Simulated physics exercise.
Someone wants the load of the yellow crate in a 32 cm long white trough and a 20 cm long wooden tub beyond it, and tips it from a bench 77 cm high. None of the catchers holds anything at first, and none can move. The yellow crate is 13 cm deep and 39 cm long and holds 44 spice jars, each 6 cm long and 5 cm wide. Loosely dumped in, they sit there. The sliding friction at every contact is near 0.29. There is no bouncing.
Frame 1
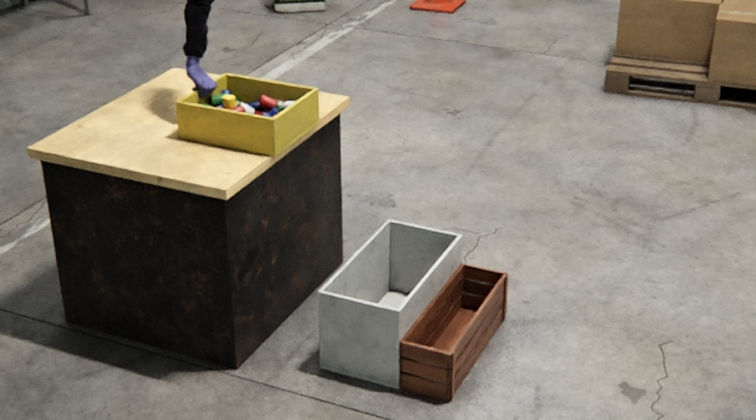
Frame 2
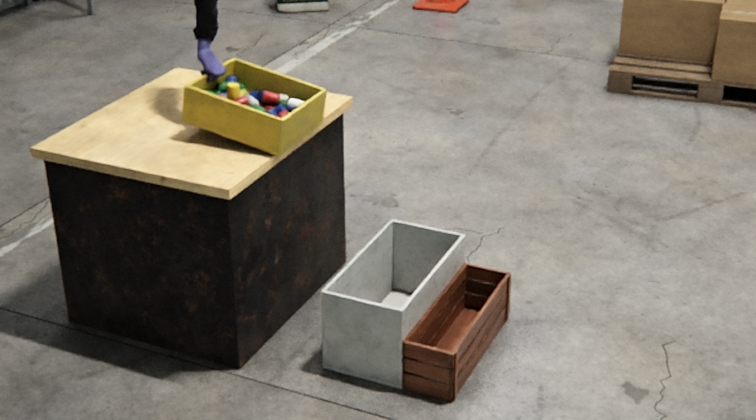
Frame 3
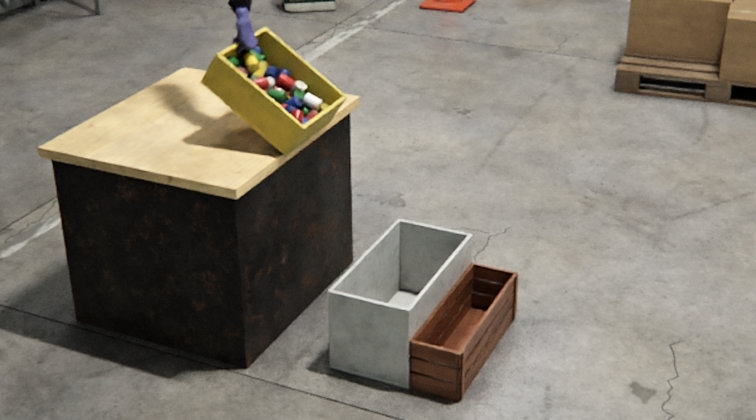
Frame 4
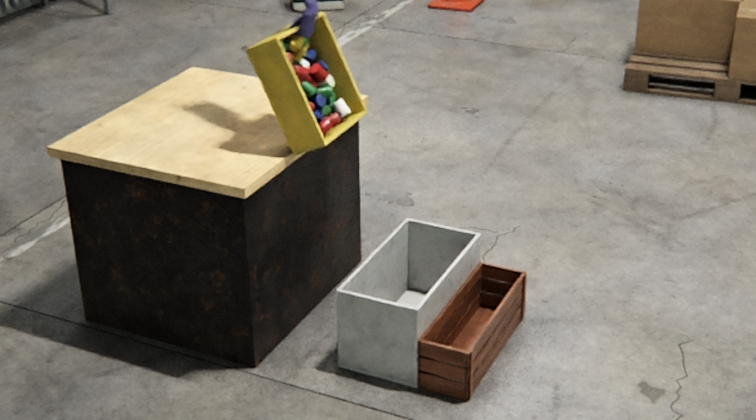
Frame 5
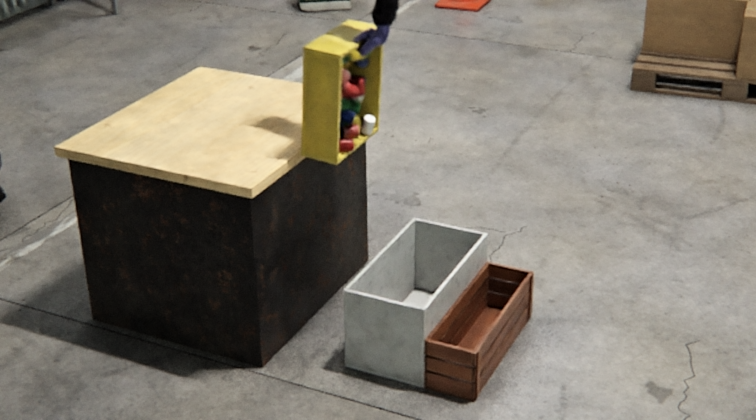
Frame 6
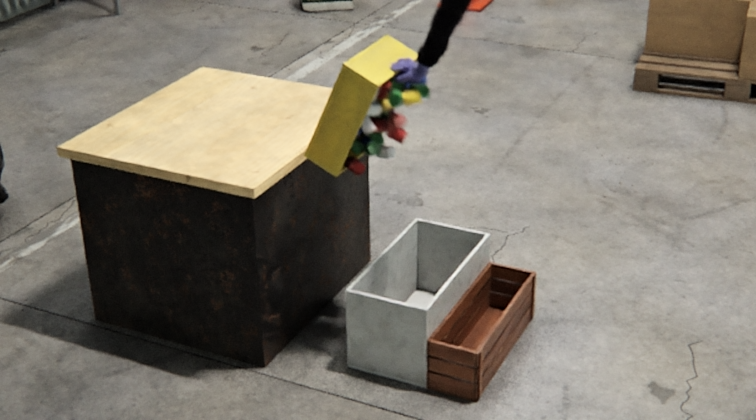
The clip opens with a yellow crate of colourful small jars lying flat on a bench, above a long white trough and a wooden tub on the floor. A gloved hand raises its far end, tilting it steadily rightward over the bench edge past upright, and jars begin tumbling out.
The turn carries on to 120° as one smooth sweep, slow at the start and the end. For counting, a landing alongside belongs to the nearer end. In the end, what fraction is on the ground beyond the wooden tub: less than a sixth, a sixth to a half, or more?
The share is somewhere between a sixth and half.
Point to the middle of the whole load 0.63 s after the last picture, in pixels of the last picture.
Centre: Approx. (448, 335).
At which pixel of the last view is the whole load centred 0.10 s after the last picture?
Somewhere around (412, 166) in pixels.
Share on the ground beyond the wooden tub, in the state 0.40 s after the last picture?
Roughly 30 percent.
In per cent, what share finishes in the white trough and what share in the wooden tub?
I'd put it at about 55 percent, then about 10 percent.
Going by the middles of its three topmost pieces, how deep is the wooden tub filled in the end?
About 4 cm.
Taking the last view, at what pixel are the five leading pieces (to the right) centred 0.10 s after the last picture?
I'd put them at about (463, 166).
Then, 0.10 s after the last picture, tilt 120°; 7 still in the yellow crate and 37 in the air.
Then, 0.23 s after the last picture, tilt 120°; 3 still in the yellow crate, 11 in the white trough and 30 in the air.
Then, 0.40 s after the last picture, tilt 120°; 21 in the white trough, 5 in the wooden tub, 14 on the ground beyond the wooden tub and 4 in the air.
When it is over (0.63 s after the last picture), 24 in the white trough, 5 in the wooden tub and 15 on the ground beyond the wooden tub. Asked share, 15 of 44, 34 per cent.
